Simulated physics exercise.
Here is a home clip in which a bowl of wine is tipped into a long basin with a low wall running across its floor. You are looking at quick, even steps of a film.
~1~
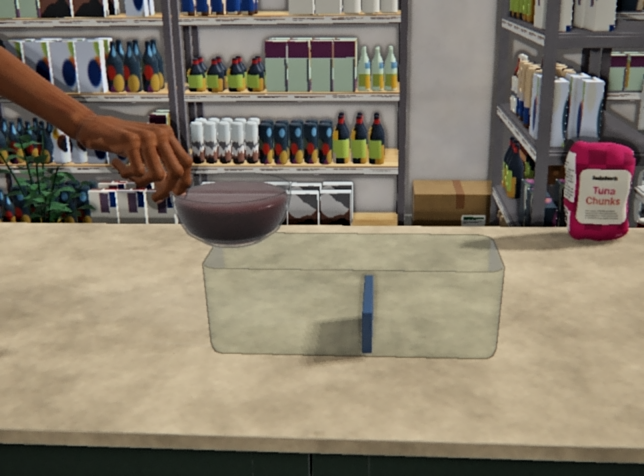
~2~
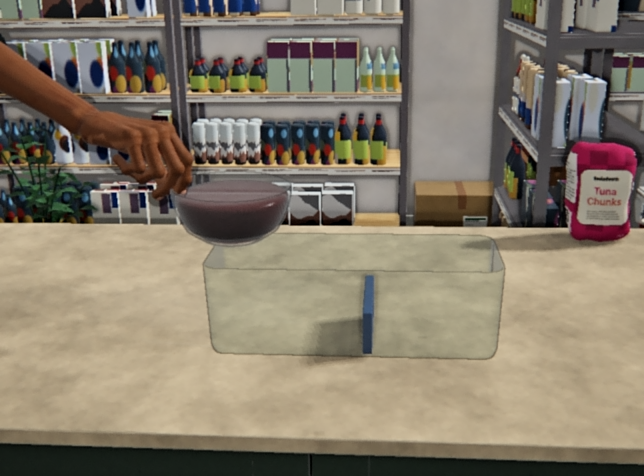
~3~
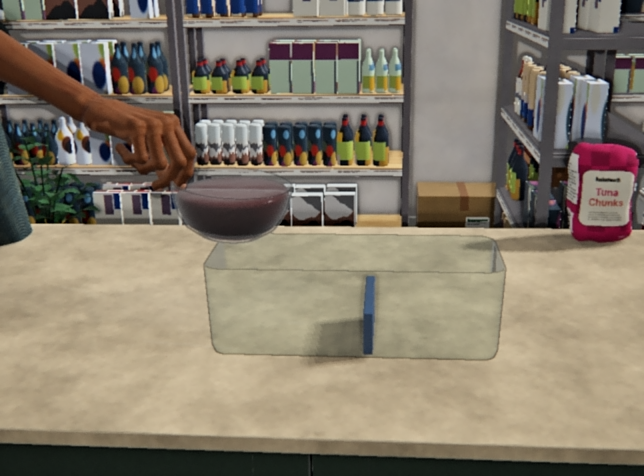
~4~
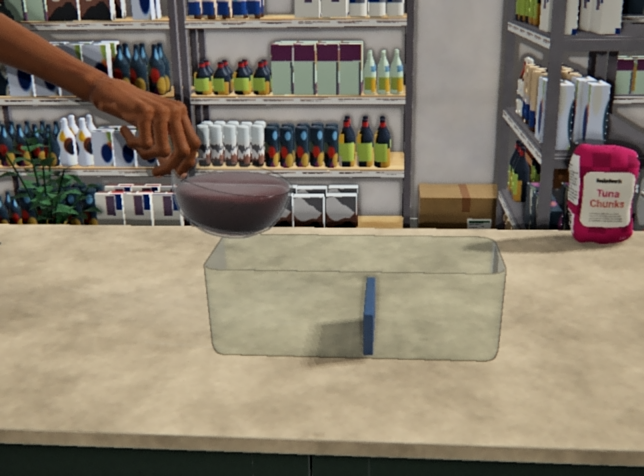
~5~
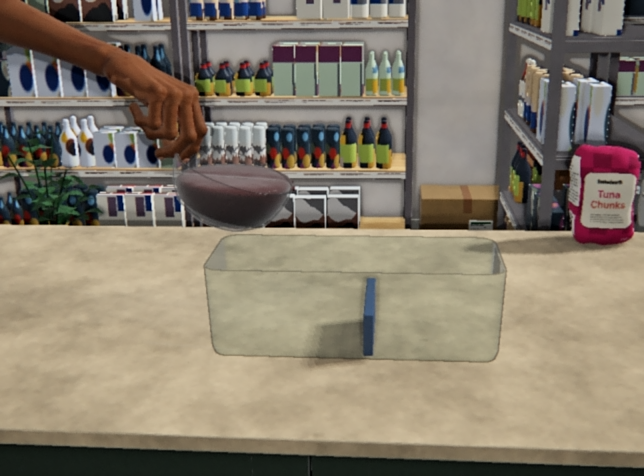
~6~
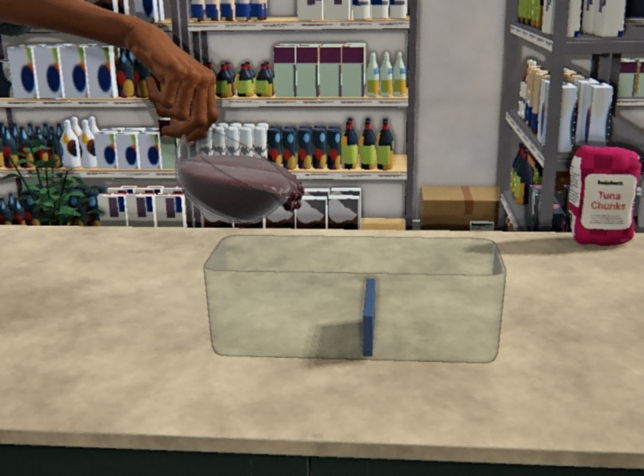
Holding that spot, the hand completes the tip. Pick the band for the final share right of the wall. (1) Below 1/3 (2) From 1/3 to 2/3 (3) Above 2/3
From 1/3 to 2/3.
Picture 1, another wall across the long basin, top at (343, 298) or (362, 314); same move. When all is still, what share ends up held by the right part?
Result: 90 % first, 65 % second.
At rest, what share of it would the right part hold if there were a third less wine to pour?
Roughly 40 in a hundred.
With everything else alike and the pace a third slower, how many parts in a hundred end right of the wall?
Some 45 per cent.
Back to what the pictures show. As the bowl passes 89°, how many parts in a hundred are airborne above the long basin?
Around 45 percent.
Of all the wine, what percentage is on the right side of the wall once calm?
Share approx. 60 %.
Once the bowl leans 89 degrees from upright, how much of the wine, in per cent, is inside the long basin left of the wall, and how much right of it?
The left part holds around 20 percent, the right part 15 percent.
A moment on, the tilt is 89° and 18 per cent is still to pour, 21 is left of the wall and 17 right of it.
Next, the tilt is 109° and 0 per cent is still to pour, 35 is left of the wall and 61 right of it.
Then the tilt is 109° and 0 per cent is still to pour, 39 is left of the wall and 60 right of it.
Later the tilt is 109° and 0 per cent is still to pour, 39 is left of the wall and 60 right of it.
At rest 39 per cent lies left of the wall, 60 right of it and 1 outside.
